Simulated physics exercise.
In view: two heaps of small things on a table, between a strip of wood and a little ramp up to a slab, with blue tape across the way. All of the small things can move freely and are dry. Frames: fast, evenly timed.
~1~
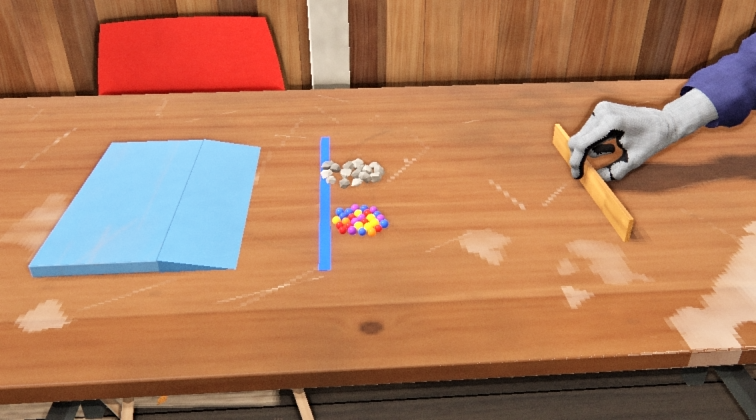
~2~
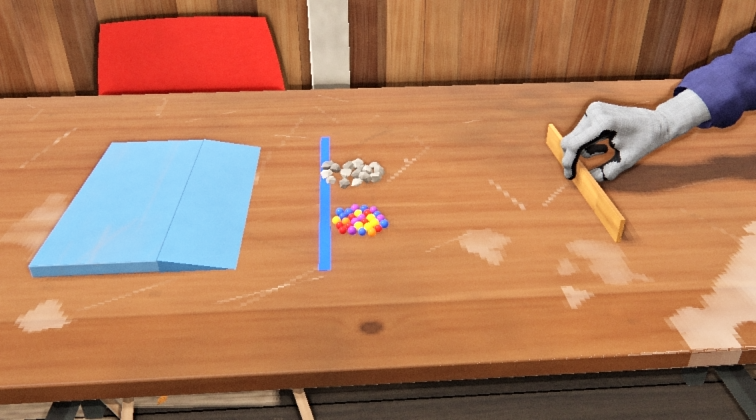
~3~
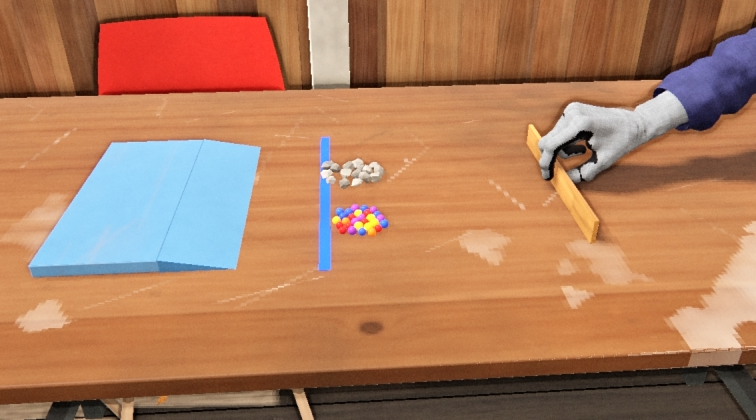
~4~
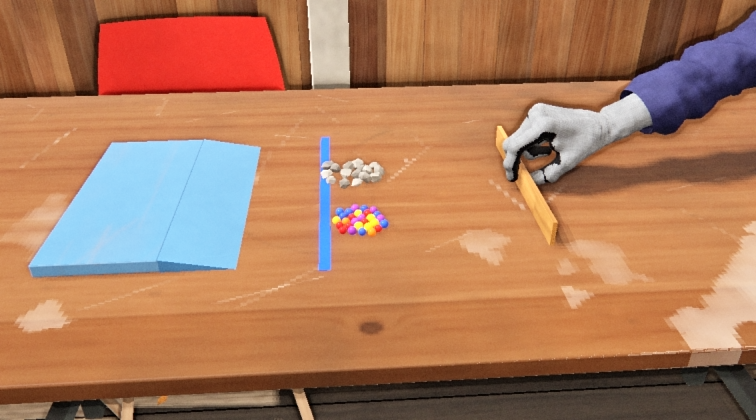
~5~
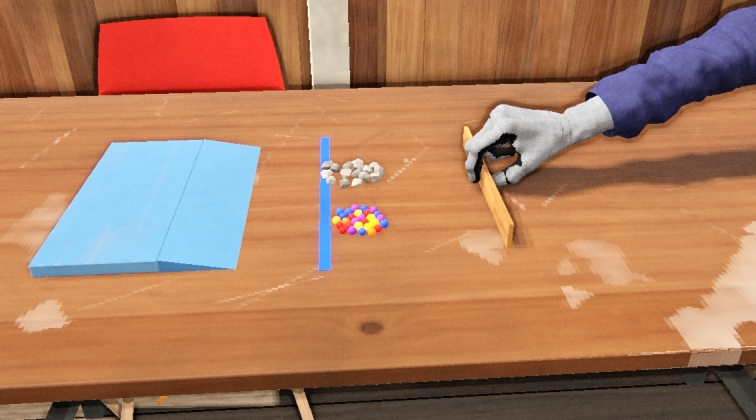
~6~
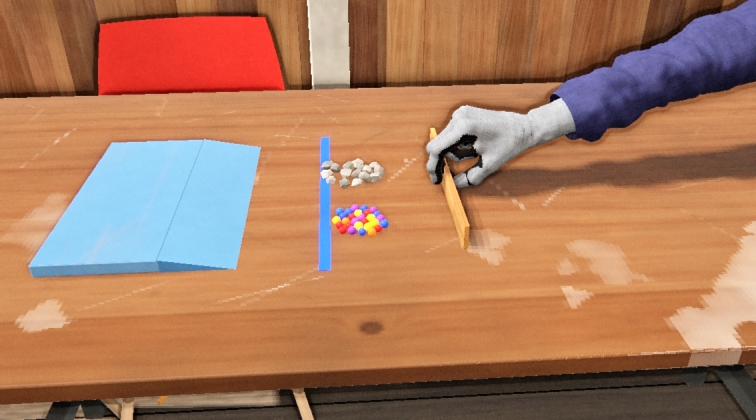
A gray-gloved hand sliding a wooden strip leftward across a table, two small heaps of gravel and colorful beads lying still.
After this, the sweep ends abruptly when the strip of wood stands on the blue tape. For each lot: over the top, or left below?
In the end the nearer lot puts some on top while the farther lot isn't pushed up.
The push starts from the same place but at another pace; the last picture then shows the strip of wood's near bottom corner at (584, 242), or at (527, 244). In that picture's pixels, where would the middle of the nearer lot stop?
It would come to rest near (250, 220) the first time and near (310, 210) the second.
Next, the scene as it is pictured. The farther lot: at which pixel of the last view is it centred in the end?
Near (255, 177).
Then, 0.11 s past the last view, strip of wood still moving, near (374, 173); nearer lot all short of the ramp; farther lot all short of the ramp.
Then, 0.25 s past the last view, strip of wood stopped at the blue tape; nearer lot a small part on the ramp, nearly all short of the ramp; farther lot all short of the ramp.
Then, 0.53 s past the last view, strip of wood stopped at the blue tape; nearer lot most past the top, about a quarter on the ramp; farther lot about a third on the ramp, about two thirds short of the ramp.
Finally, strip of wood stopped at the blue tape; nearer lot nearly all past the top, a stray few short of the ramp; farther lot none past the top, about a third on the ramp, about two thirds short of the ramp.
